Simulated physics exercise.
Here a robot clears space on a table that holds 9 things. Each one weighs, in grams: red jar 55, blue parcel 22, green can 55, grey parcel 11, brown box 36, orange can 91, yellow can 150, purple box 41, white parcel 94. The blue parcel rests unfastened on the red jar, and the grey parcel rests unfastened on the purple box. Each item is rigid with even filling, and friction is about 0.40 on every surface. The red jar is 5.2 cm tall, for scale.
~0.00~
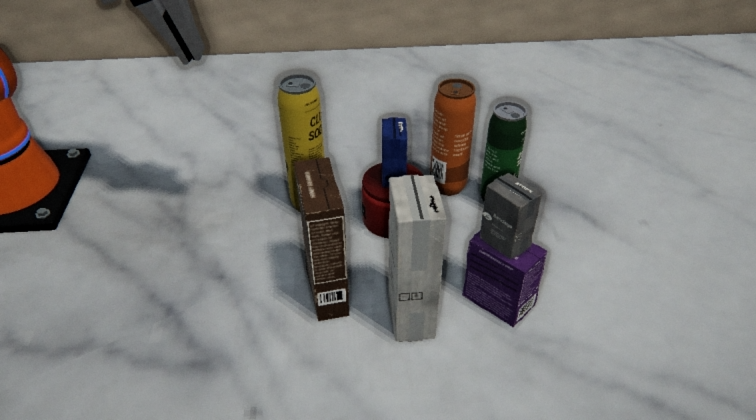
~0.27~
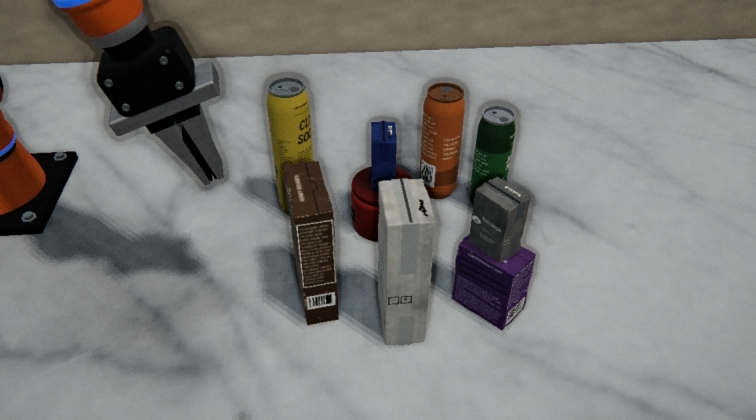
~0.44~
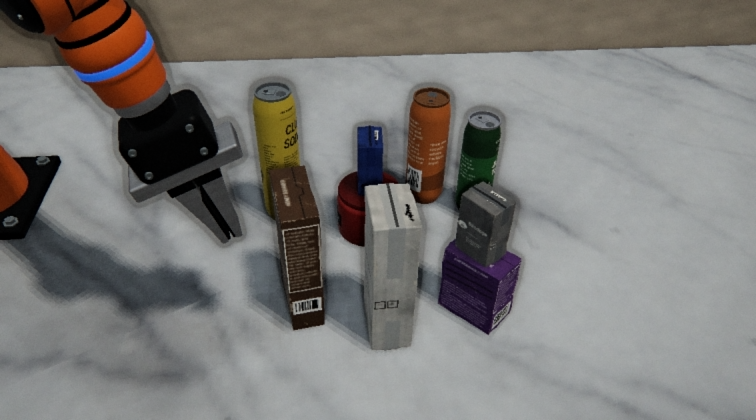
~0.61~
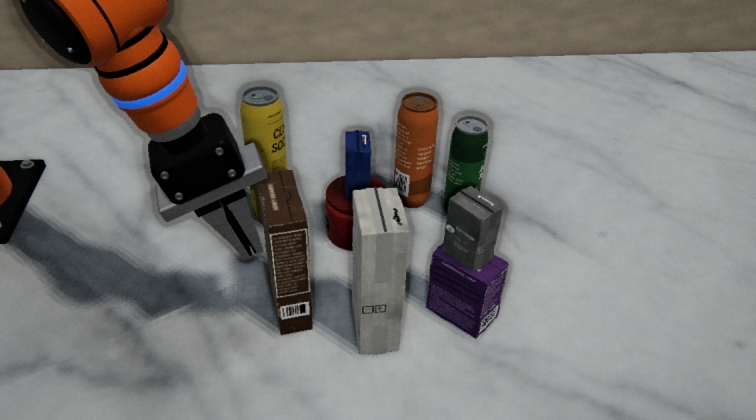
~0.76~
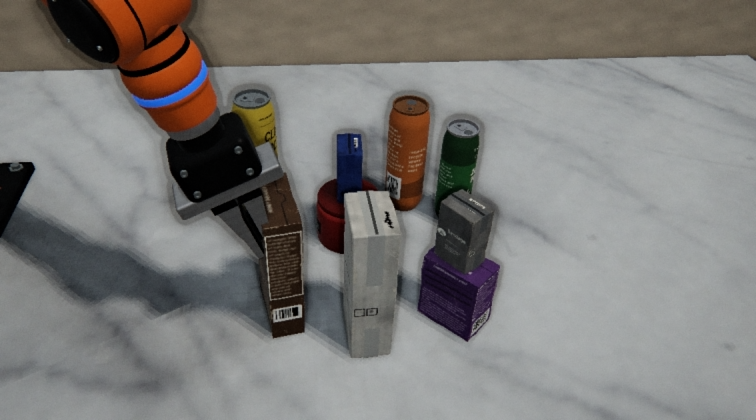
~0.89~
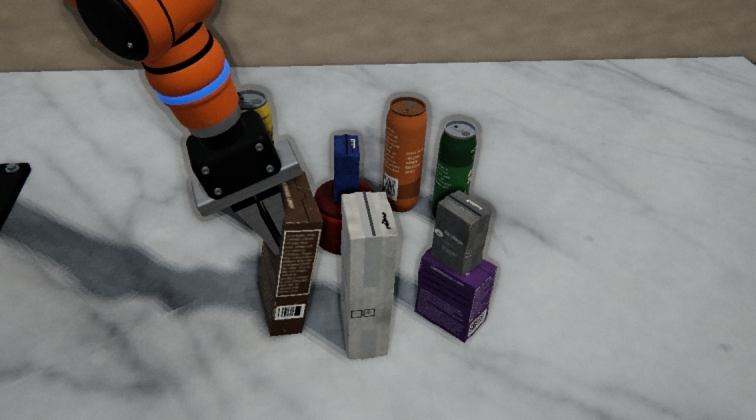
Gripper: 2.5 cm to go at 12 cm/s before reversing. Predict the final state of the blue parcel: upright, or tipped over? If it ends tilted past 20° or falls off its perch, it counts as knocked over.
The blue parcel finishes upright.
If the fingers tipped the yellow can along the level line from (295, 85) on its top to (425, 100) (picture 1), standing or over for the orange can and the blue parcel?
Orange can upright, blue parcel over.
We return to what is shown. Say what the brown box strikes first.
The answer is the white parcel.
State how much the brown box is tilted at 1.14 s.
About 25°.
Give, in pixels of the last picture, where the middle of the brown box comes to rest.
(325, 254).
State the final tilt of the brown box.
Close to 40 degrees off vertical in the end.
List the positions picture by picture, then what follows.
In the first frame, fingers at (183, 21); brown box (323, 242) upright; blue parcel (394, 153).
In the second frame, fingers at (202, 140); brown box (312, 246) upright; red jar (382, 203), green can (492, 162).
In the third frame, fingers at (220, 199); brown box (299, 251) upright; grey parcel (484, 225), orange can (427, 149).
In the fourth frame, fingers at (243, 217); brown box (286, 255) upright; yellow can (267, 161), purple box (466, 286).
In the fifth frame, fingers at (258, 216); brown box (279, 258) upright; white parcel (369, 278).
In the sixth frame, fingers at (275, 213); brown box (287, 256) leaning 9°; blue parcel (346, 170).
After 1.14 s, white parcel and brown box touch at 1.00 s; leaning brown box 23°, white parcel 8°.
After 1.44 s, leaning brown box 30°, white parcel 16°.
After 1.89 s, grey parcel and white parcel touch at 1.47 s; purple box and white parcel touch at 1.59 s; leaning brown box 38°, white parcel 28°, grey parcel 5°.
At rest, past 20° or fallen, brown box and white parcel. Standing, yellow can, red jar, orange can, purple box, green can, grey parcel and blue parcel.
